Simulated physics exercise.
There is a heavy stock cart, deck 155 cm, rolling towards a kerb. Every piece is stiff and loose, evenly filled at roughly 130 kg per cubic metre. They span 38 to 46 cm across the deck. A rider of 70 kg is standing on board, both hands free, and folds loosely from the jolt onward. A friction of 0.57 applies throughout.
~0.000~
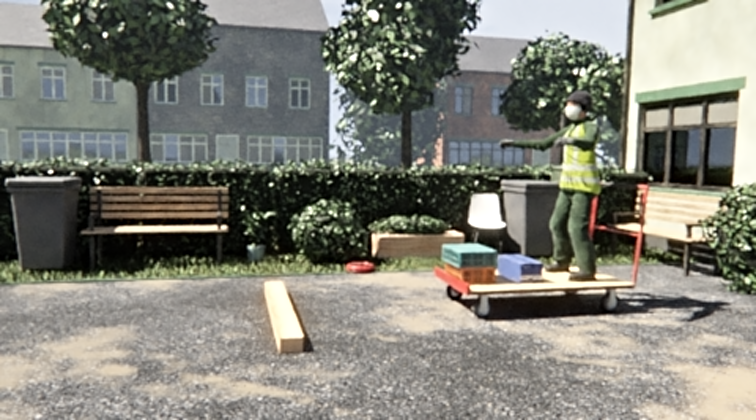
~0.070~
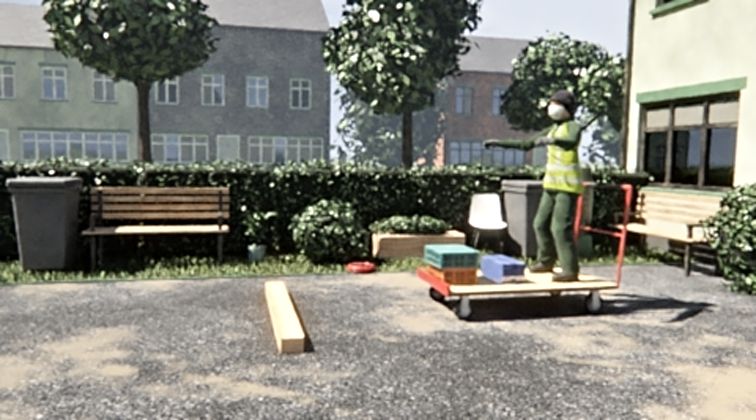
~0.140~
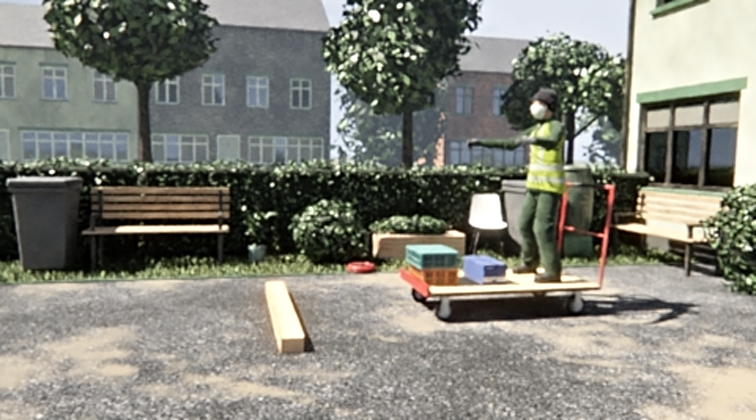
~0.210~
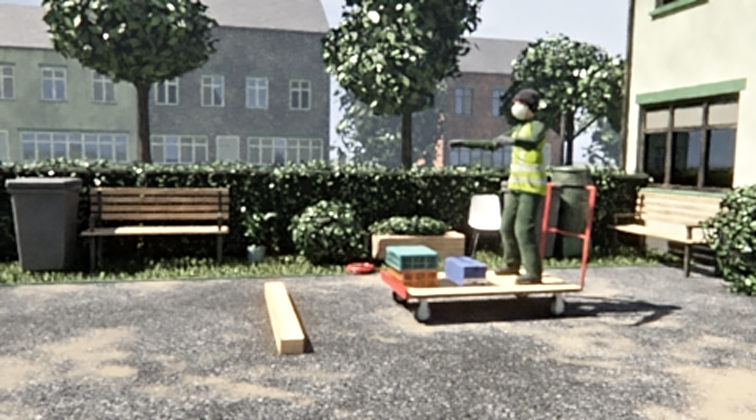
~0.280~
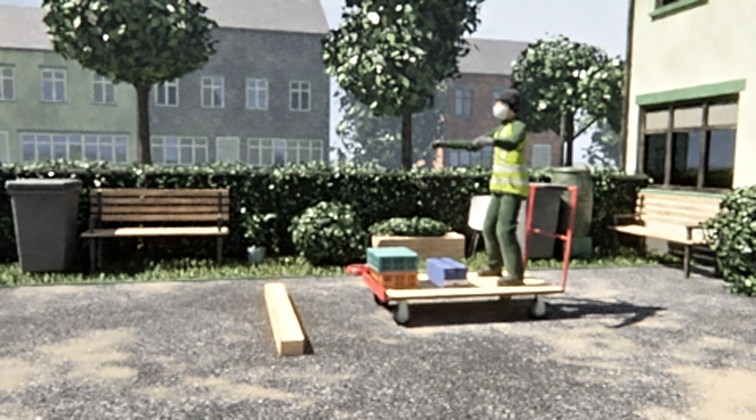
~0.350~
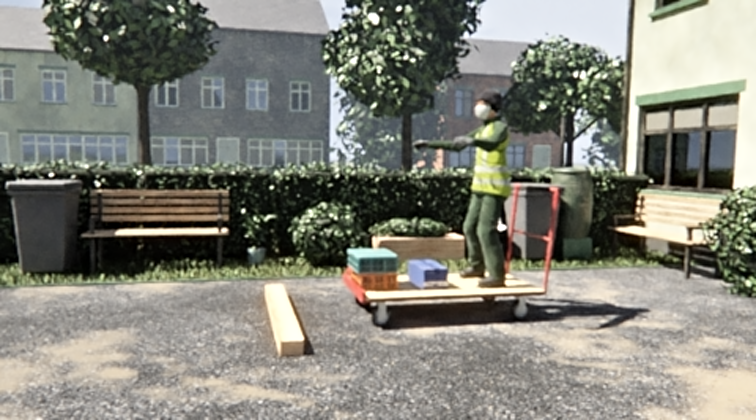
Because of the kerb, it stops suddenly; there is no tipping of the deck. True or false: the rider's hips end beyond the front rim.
True.
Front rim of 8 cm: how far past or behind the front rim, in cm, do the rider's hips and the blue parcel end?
So the hips carry on 40 cm beyond the rim, while the blue one stops 50 cm short of it.
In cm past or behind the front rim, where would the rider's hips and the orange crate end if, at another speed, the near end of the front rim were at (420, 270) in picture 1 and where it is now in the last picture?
Rest positions: Hips 10 cm behind rim; orange 20 cm behind rim.
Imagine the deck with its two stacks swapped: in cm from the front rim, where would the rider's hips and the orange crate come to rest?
Result: Hips at 110 past, orange at 20 past.
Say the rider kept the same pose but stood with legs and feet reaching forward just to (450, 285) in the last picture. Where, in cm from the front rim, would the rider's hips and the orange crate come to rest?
The hips would end 50 cm past the front rim, while the orange one stays 20 cm behind it.
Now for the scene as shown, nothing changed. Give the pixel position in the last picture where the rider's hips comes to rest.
Around (227, 309).
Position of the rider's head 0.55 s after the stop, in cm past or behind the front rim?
The head is roughly 40 cm beyond the front rim.
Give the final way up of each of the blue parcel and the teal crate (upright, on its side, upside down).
At rest: Blue upright, teal upside down.
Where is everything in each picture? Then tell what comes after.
Hips (580, 184), orange crate (470, 272), rim corner (469, 291); 148 cm short of the stop, in the first frame.
Hips (564, 184), orange crate (452, 273), rim corner (449, 292); 131 cm short of the stop, in the second frame.
Hips (547, 184), orange crate (433, 273), rim corner (429, 293); 113 cm short of the stop, in the third frame.
Hips (528, 185), orange crate (413, 275), rim corner (407, 295); 95 cm short of the stop, in the fourth frame.
Hips (510, 186), orange crate (394, 276), rim corner (386, 296); 78 cm short of the stop, in the fifth frame.
Hips (492, 186), orange crate (374, 278), rim corner (364, 298); 60 cm short of the stop. Speed about 2.5 m/s, in the sixth frame.
Impact comes at 0.59 s.
After 1.14 s the rider's hips are 13 cm behind the rim, near (296, 239) in the last picture's view.
After 1.59 s the rider's hips are 39 cm past the rim, near (231, 309) in the last picture's view.
When all is still (3.1 s), past the rim, teal crate and the rider's hips; behind it, blue parcel and orange crate.
